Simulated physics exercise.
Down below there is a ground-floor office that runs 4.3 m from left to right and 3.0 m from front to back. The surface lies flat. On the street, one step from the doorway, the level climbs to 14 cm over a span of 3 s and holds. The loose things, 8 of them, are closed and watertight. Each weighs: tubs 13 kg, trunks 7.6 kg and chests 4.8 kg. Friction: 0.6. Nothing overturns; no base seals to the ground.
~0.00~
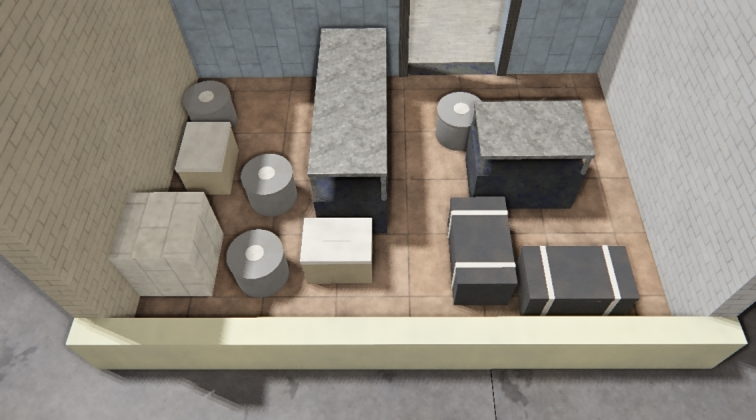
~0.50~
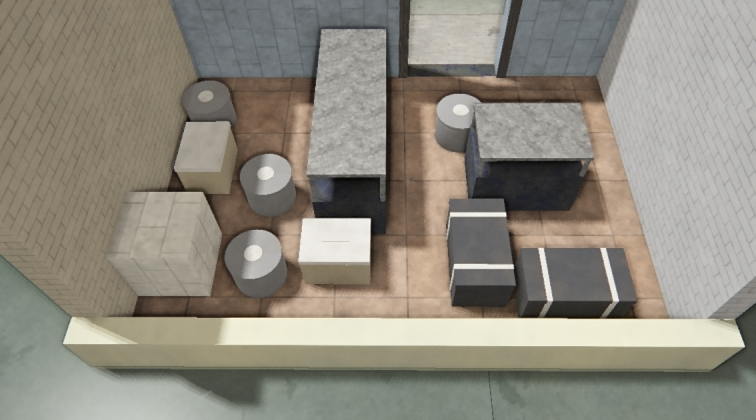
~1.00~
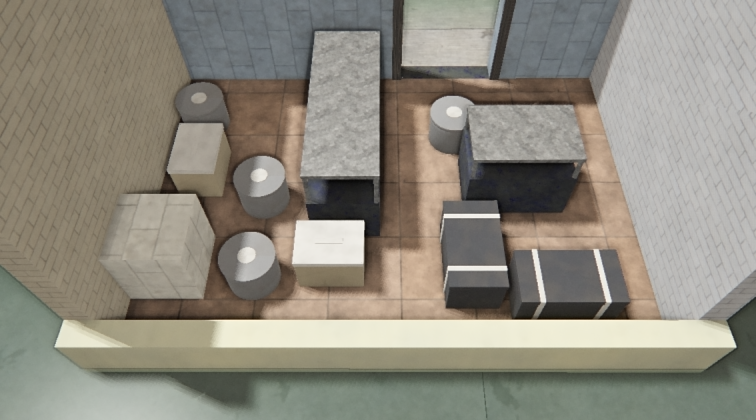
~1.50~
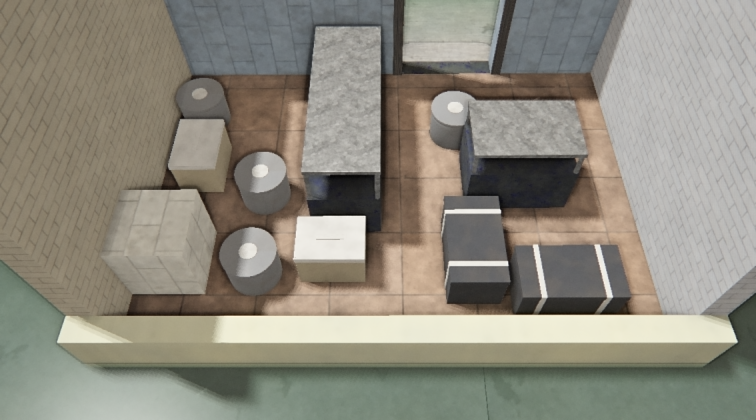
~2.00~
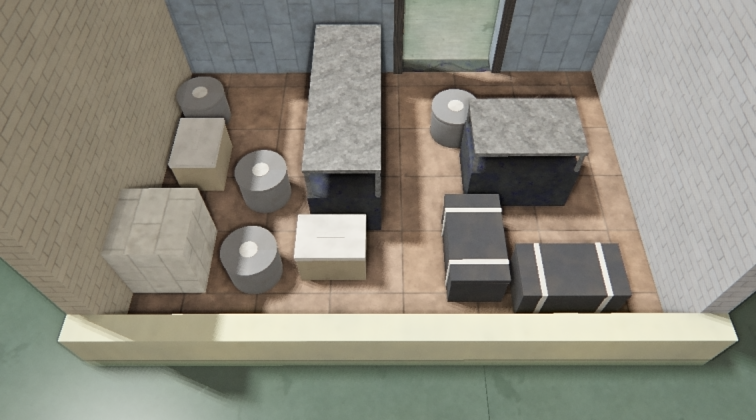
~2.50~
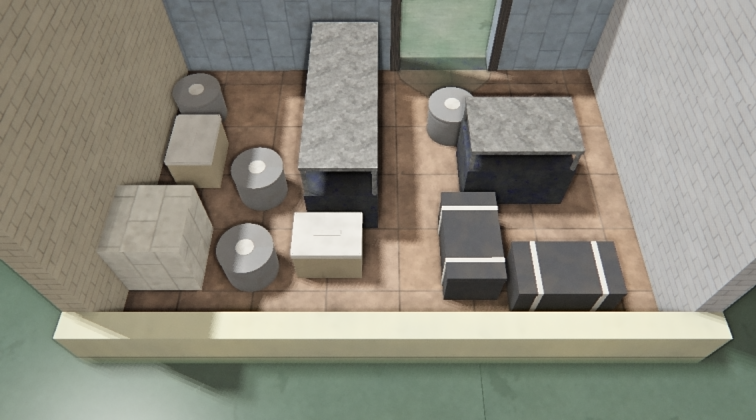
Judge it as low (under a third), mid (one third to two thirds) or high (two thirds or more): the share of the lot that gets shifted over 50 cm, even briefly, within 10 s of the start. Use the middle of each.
Low.
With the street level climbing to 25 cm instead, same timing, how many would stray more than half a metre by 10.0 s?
So the tally would be 2.
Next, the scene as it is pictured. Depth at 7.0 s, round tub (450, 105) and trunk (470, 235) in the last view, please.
Roughly 7 and 3 cm.
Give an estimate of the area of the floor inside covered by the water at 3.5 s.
About 1.5 m2.
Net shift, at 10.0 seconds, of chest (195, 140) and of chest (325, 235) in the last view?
In turn: 0 cm, 0 cm.
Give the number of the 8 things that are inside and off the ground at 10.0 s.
The count is 3.
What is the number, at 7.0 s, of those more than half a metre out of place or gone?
At that moment it comes to 0.
After 3.5 s 0 of 8 are over 50 cm from their spots; 0 afloat.
After 4.5 s 0 of 8 are over 50 cm from their spots; 0 afloat.
After 7.0 s 0 of 8 are over 50 cm from their spots; 2 afloat.
After 10.0 s 1 of 8 are over 50 cm from their spots, and 1 have been at some point; 3 afloat.
